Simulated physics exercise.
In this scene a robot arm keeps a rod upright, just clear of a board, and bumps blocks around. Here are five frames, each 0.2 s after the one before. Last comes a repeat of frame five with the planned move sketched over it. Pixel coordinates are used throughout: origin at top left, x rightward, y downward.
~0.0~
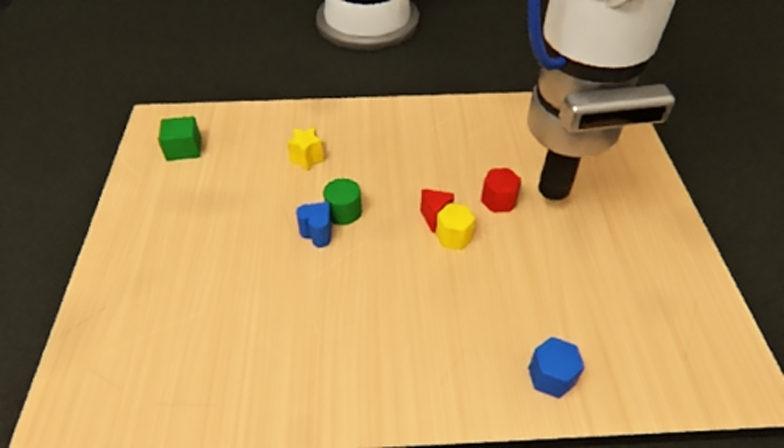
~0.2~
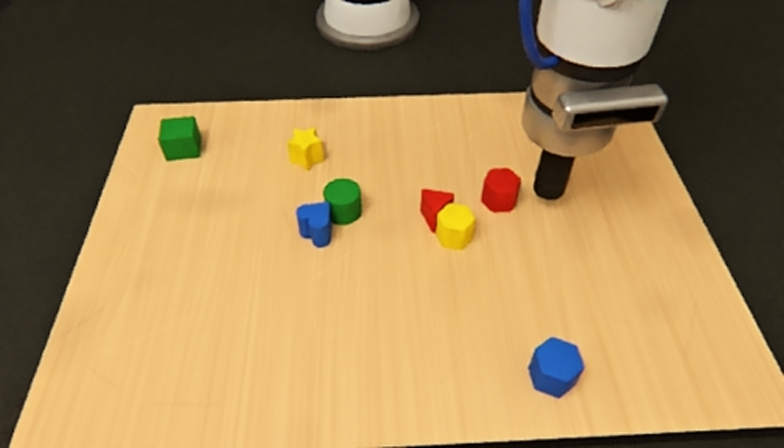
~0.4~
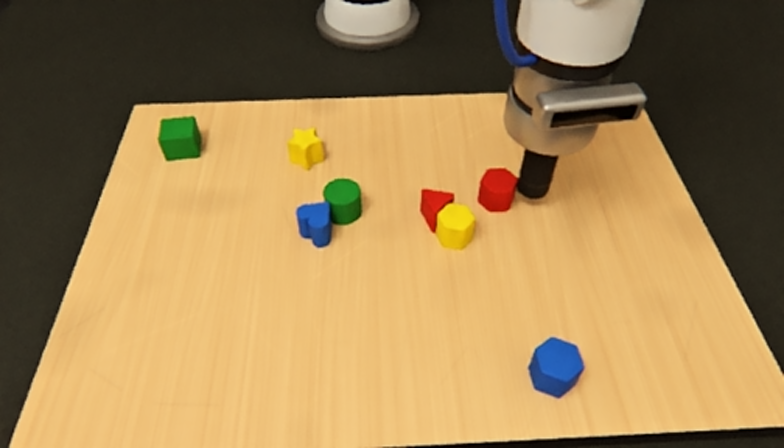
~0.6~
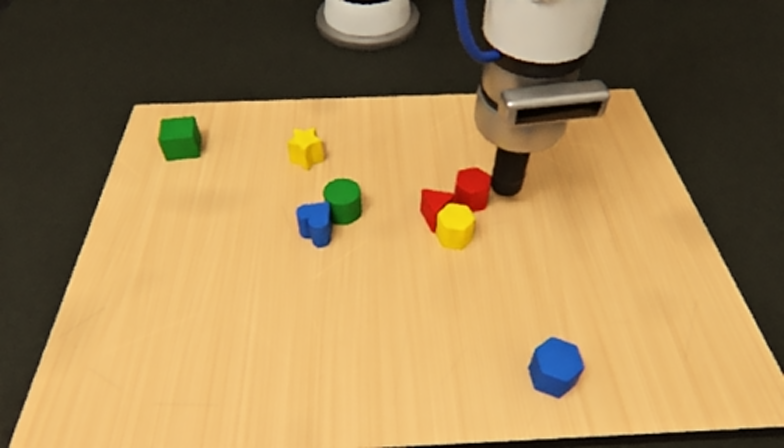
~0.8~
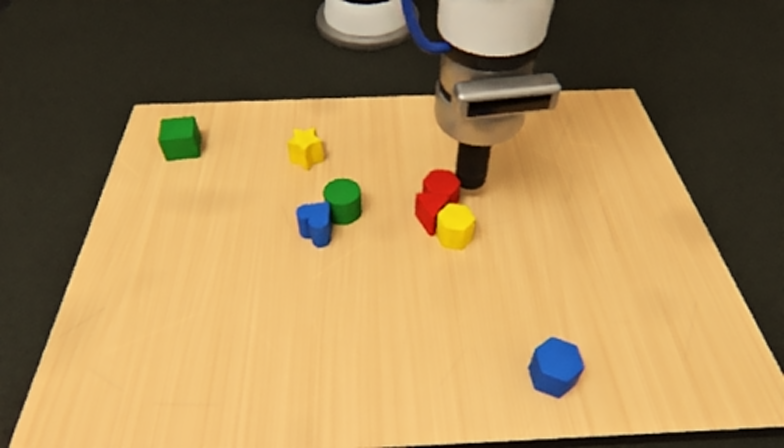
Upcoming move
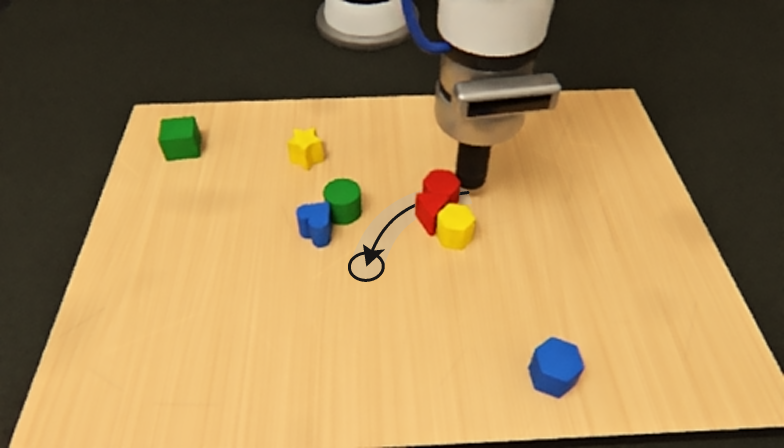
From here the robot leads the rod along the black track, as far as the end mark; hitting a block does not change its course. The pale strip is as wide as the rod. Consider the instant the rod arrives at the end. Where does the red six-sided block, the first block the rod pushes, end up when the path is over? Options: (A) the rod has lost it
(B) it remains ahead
I'll go with A - the rod has lost it.
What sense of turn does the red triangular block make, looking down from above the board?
From above, counter-clockwise.
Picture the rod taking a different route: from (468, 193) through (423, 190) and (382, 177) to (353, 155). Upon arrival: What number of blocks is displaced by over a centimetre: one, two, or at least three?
It should be one, as far as I can tell.
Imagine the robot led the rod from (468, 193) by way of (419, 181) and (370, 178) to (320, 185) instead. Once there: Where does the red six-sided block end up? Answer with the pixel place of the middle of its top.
I'd place it at (405, 182), taking the centre of its top.
Drawn move, from (468, 193) over (422, 202) and (386, 228) to (366, 266).
On the path given first. One third of the way, rod (422, 190); red triangular block (423, 210), turned 25° anticlockwise; red six-sided block (394, 195), turned 20° anticlockwise.
Two thirds of the way, rod (385, 216); blue heart-shaped block (310, 214), turned 20° anticlockwise; green round block (333, 190); red triangular block (423, 211), turned 35° anticlockwise; red six-sided block (351, 213), turned 20° clockwise.
At the end, rod (366, 255); blue heart-shaped block (305, 214); green round block (333, 190); red triangular block (423, 211), turned 35° anticlockwise; red six-sided block (338, 222), turned 40° clockwise.
